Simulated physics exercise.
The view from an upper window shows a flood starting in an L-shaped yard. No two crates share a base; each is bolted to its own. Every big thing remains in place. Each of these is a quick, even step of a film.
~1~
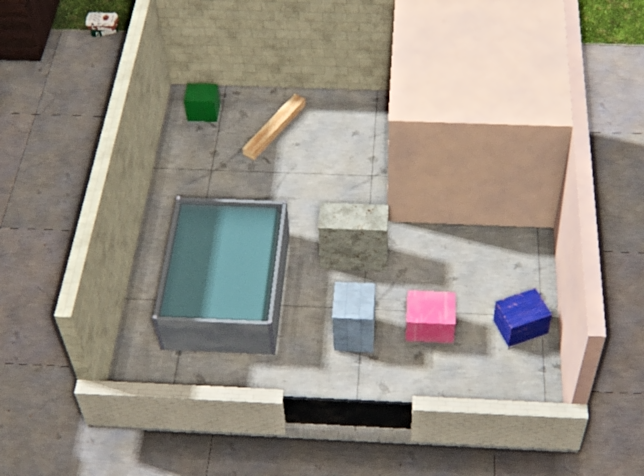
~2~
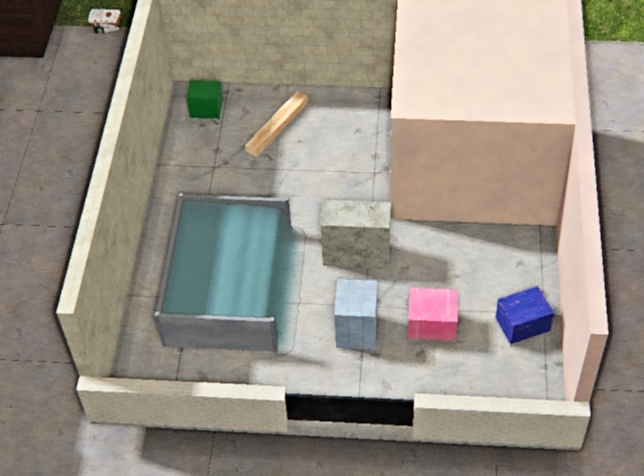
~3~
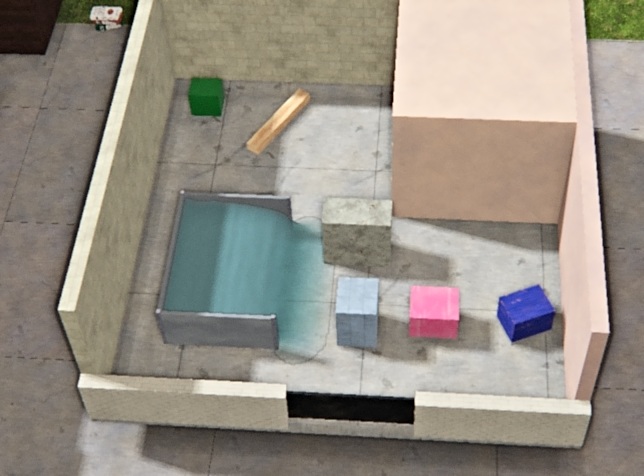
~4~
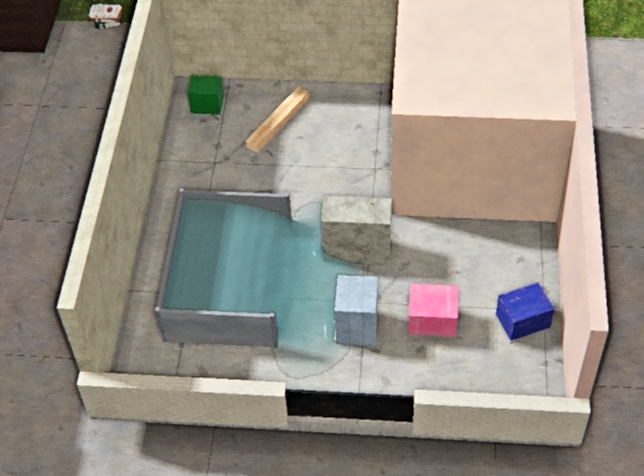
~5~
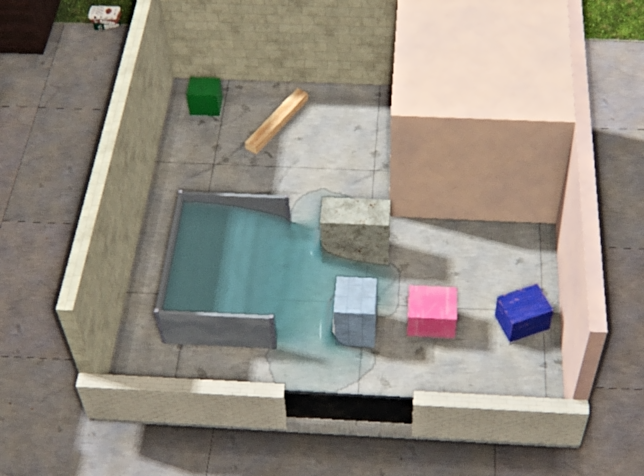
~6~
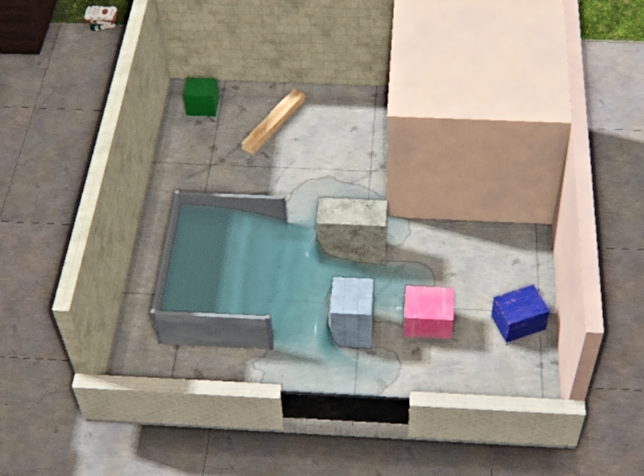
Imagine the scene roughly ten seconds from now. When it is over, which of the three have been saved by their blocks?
Result: The blue crate is not protected by its plinth, the green crate is protected by its plinth, the pink crate is not protected by its plinth.
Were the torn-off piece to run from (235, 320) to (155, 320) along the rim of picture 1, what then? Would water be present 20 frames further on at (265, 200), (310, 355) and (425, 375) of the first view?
Untouched, soaked, soaked.
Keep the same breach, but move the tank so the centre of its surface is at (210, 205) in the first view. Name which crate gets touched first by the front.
It is the one in pink.
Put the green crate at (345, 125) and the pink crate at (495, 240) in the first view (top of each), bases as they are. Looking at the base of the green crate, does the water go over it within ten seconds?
The green crate is flooded.
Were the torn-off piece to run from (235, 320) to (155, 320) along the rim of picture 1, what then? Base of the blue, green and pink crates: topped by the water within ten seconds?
Result: Blue crate gets overtopped, green crate gets overtopped, pink crate gets overtopped.
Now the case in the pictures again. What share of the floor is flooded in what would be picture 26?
My estimate is near 75 per cent.
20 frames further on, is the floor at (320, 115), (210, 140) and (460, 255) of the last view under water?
Taking the three spots one by one, I'd call them drenched, clear and drenched.
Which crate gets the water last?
Answer: The green one.
A moment on, water covers 40 % of the floor; the blue crate water round its plinth, the green crate not reached, the pink crate water round its plinth.
Next, water covers 60 % of the floor; the blue crate water round its plinth, the green crate not reached, the pink crate water round its plinth.
Then, water covers 75 % of the floor; the blue crate water round its plinth, the green crate water round its plinth, the pink crate water round its plinth.
Later, water covers 95 % of the floor; the blue crate water round its plinth, the green crate water round its plinth, the pink crate water round its plinth.
In the end, water covers 100 % of the floor; the blue crate was topped, the green crate stayed above the water, the pink crate was topped.
